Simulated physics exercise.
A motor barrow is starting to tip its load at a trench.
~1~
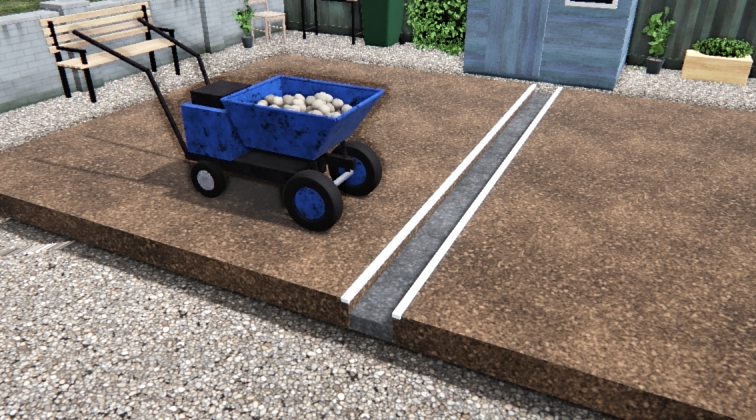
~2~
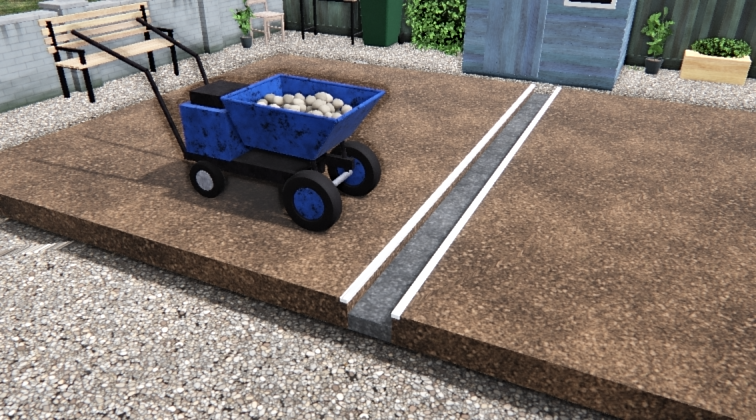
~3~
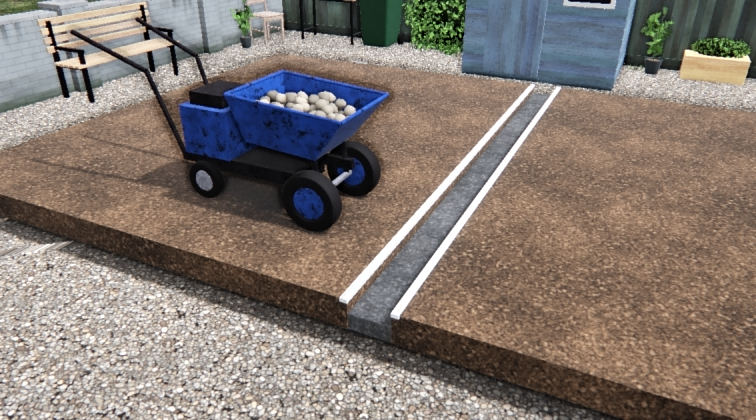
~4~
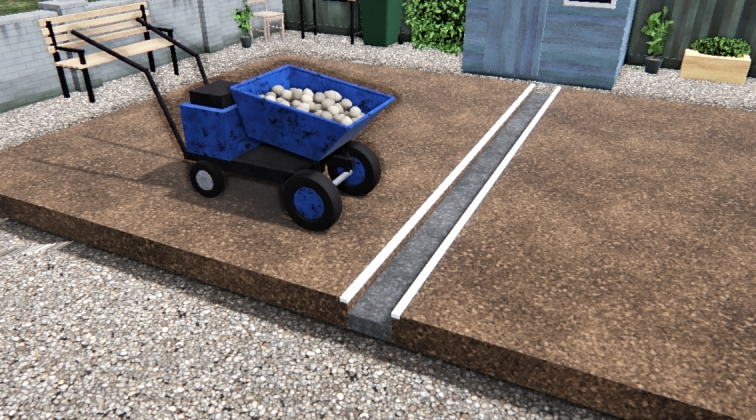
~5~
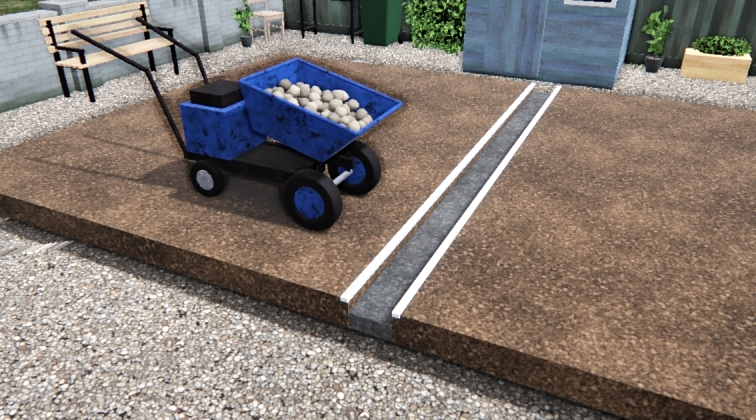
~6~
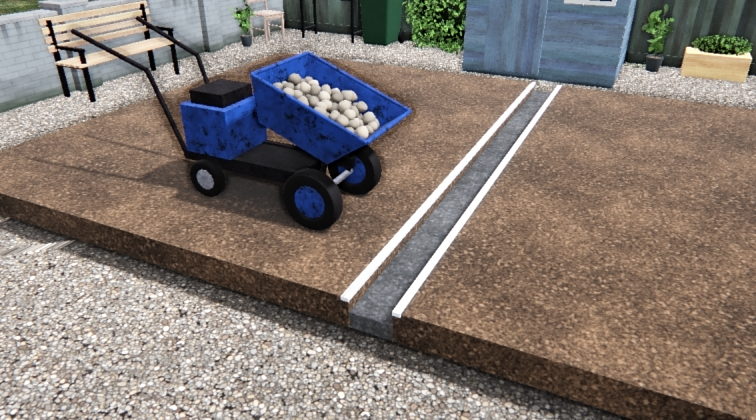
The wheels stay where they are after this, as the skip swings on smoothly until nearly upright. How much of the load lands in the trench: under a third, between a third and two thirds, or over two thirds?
Between a third and two thirds.
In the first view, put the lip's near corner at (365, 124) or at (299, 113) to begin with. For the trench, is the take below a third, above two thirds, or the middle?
Under a third, then one to two thirds.
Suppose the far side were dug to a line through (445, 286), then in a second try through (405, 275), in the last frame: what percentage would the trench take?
First case 70 %, second case 20 %.
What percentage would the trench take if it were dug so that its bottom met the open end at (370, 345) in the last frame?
It comes out near 80 percent.
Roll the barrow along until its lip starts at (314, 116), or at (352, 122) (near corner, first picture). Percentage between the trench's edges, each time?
50 % and 20 %.
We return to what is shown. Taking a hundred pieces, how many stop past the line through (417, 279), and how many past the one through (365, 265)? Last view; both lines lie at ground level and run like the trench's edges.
That's 30 in a hundred for the first and 80 in a hundred for the second.
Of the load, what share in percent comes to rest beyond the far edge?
Around 25 %.
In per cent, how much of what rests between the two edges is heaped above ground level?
The answer is close to 40 per cent.
Soon after the last picture, skip tipped steeply; all in the skip.
A little later, skip tipped right over; about two thirds in the skip; about a quarter in or heaped over the trench; a small part beyond it.
Later still, skip tipped right over; about a quarter in the skip; about half in or heaped over the trench; about a quarter beyond it.
At rest, skip tipped right over; about a quarter in the skip; about half in or heaped over the trench; about a quarter beyond it.
